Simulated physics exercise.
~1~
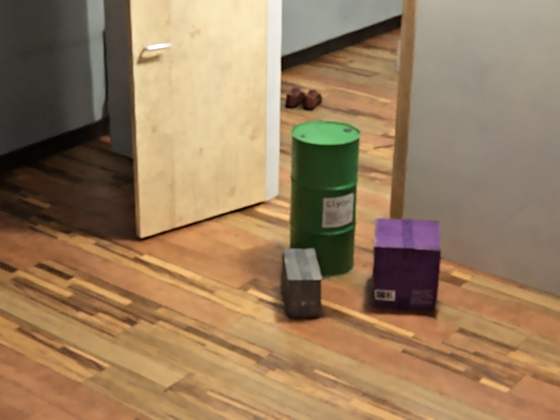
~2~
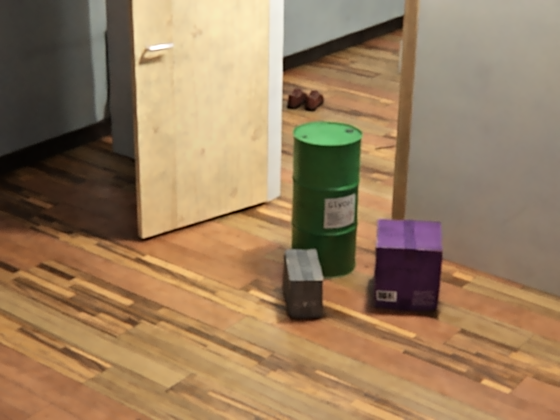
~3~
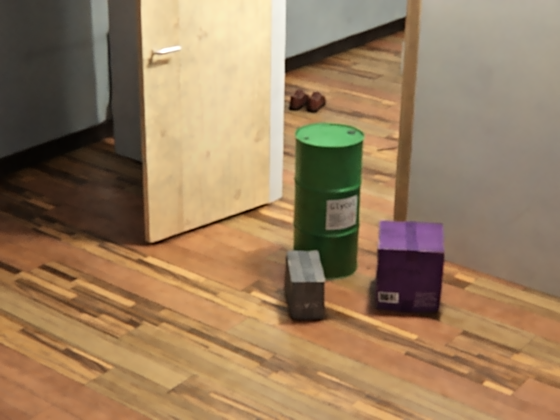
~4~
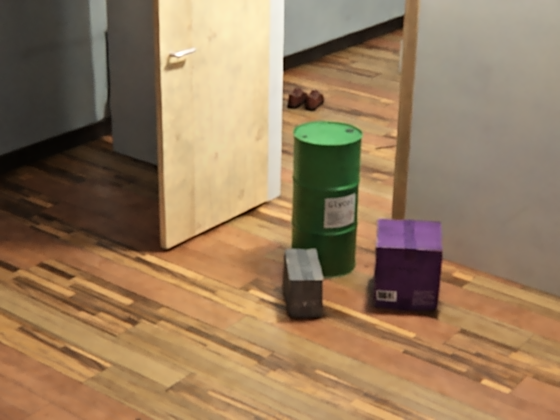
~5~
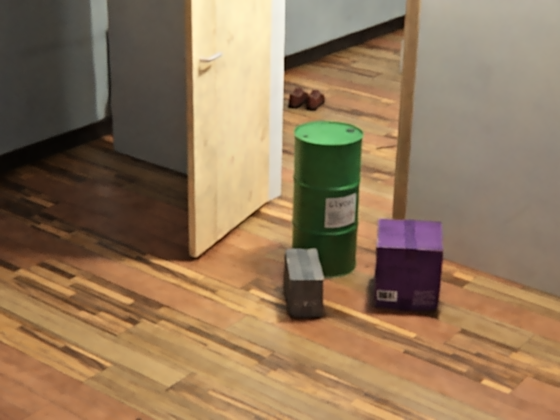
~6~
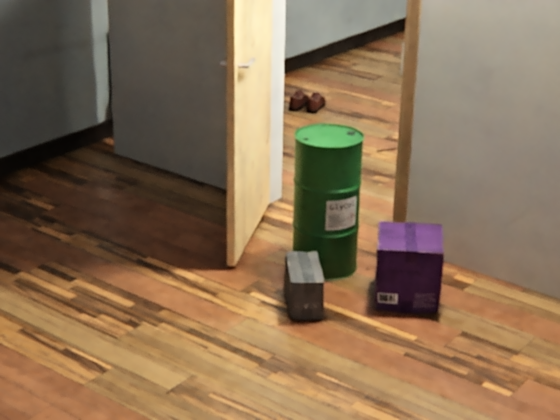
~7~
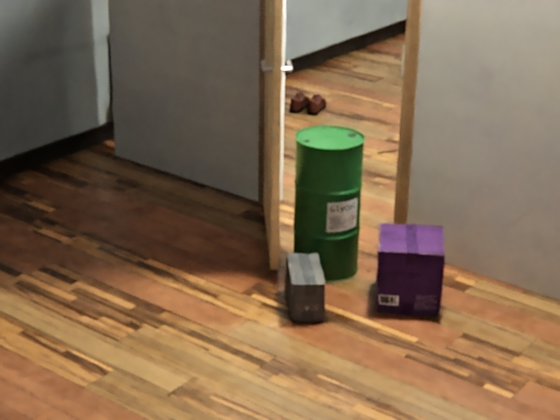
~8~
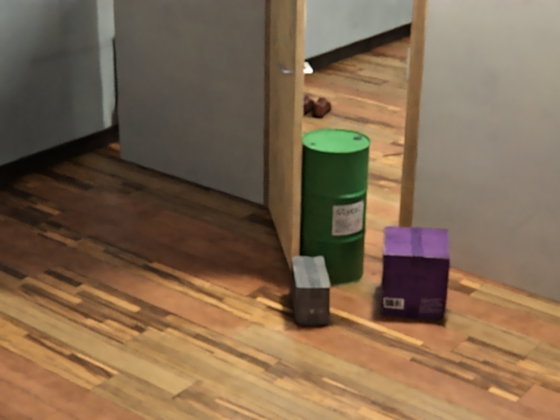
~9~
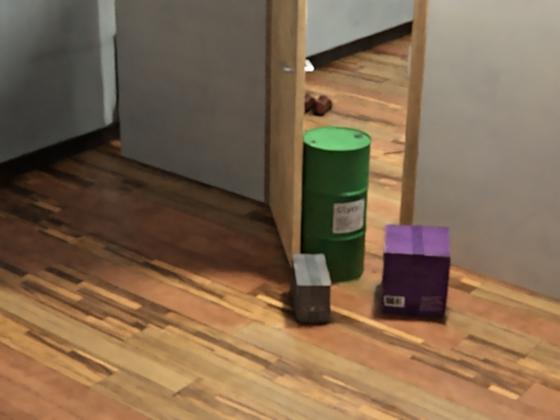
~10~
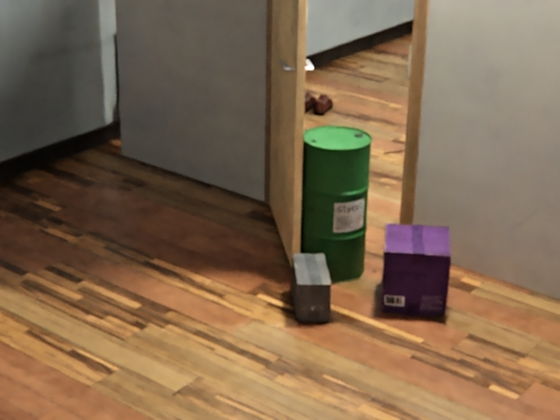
The footage shows a pale wooden door swinging slowly toward a doorway where a green drum, a small grey parcel and a purple box stand on a wood floor; it stops partly open against the drum and parcel, which stay in place beside the box.
